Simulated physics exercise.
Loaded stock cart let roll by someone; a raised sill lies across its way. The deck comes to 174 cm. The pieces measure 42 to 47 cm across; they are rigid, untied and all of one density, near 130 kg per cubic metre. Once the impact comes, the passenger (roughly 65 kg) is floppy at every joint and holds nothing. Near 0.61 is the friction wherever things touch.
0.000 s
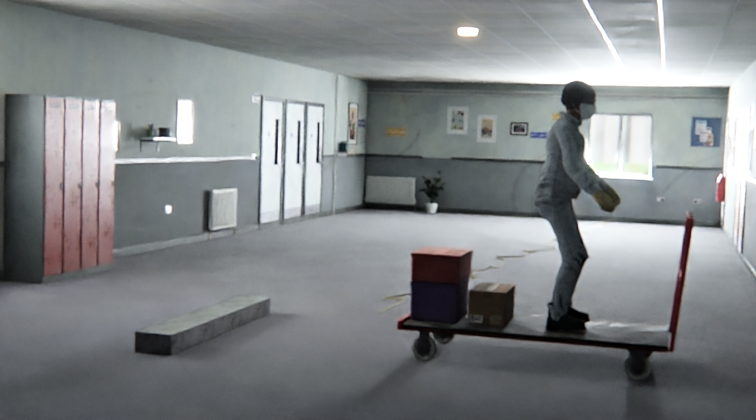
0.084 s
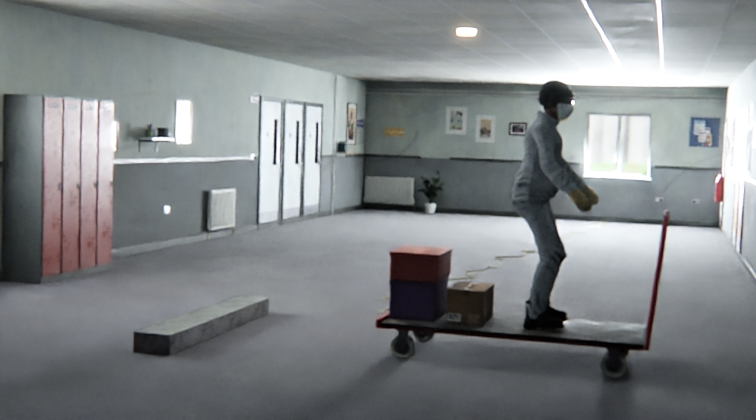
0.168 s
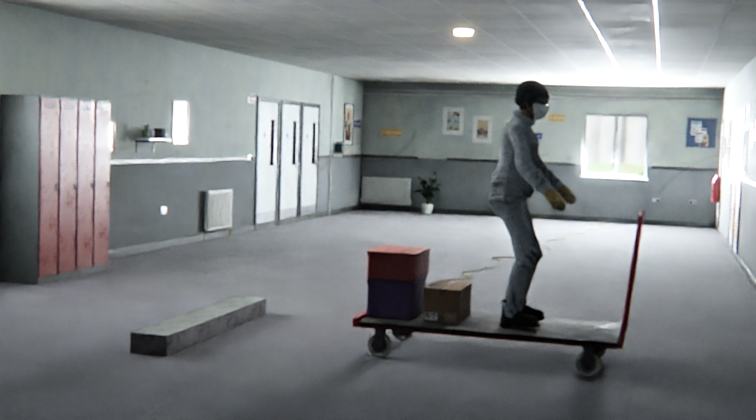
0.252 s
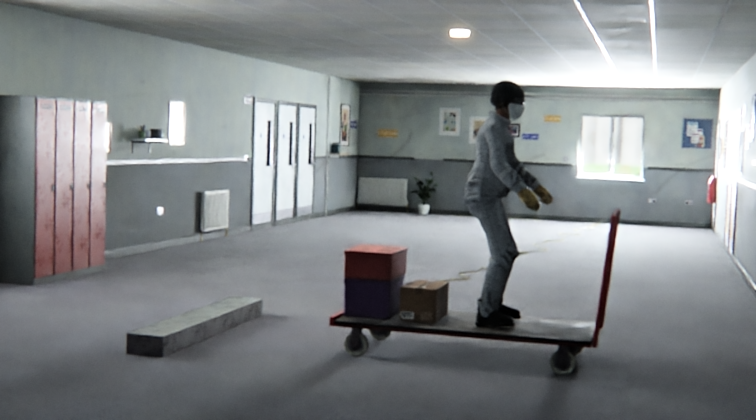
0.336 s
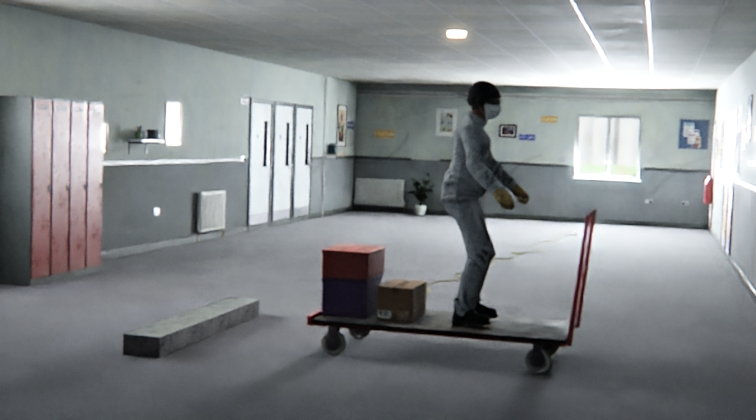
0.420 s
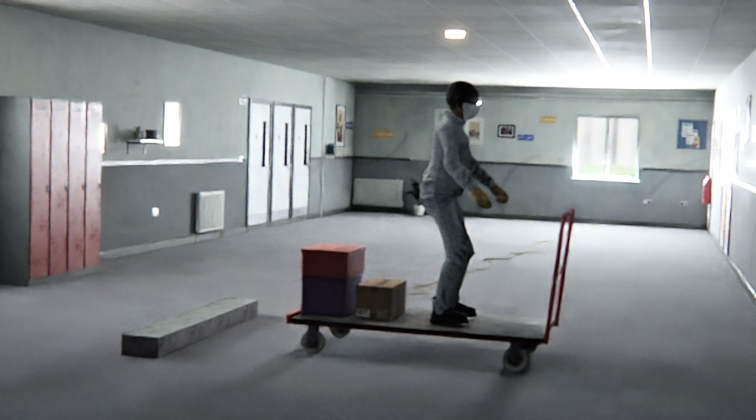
A masked person stands on a flat cart carrying boxes as it rolls steadily left.
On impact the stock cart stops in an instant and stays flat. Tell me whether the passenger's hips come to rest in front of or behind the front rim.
It finishes on the deck.
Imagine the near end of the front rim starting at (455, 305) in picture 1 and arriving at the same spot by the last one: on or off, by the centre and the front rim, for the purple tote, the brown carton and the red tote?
Purple stays aboard, brown stays aboard, red comes off.
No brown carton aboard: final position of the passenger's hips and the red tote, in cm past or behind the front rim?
Then hips 10 behind, red 60 past.
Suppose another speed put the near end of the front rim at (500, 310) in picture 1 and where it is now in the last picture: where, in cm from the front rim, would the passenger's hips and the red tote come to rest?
The hips would end up 30 cm past the front rim, and the red one 120 cm past it.
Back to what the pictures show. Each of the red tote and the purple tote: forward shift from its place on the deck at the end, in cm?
Red 50, purple 0; both in cm.
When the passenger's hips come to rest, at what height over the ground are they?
Roughly 65 cm.
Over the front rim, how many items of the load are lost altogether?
I make the total 1.
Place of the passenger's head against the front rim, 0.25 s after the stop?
About 70 cm behind the front rim.
After 0.90 s the deck stops.
After 1.15 s the passenger's hips are 51 cm behind the rim, near (269, 223) in the last picture's view.
After 1.45 s the passenger's hips are 24 cm behind the rim, near (234, 251) in the last picture's view.
After 1.90 s the passenger's hips are 12 cm behind the rim, near (219, 251) in the last picture's view.
At rest, 3.4 s, past the rim, red tote; behind it, brown carton, purple tote and the passenger's hips.
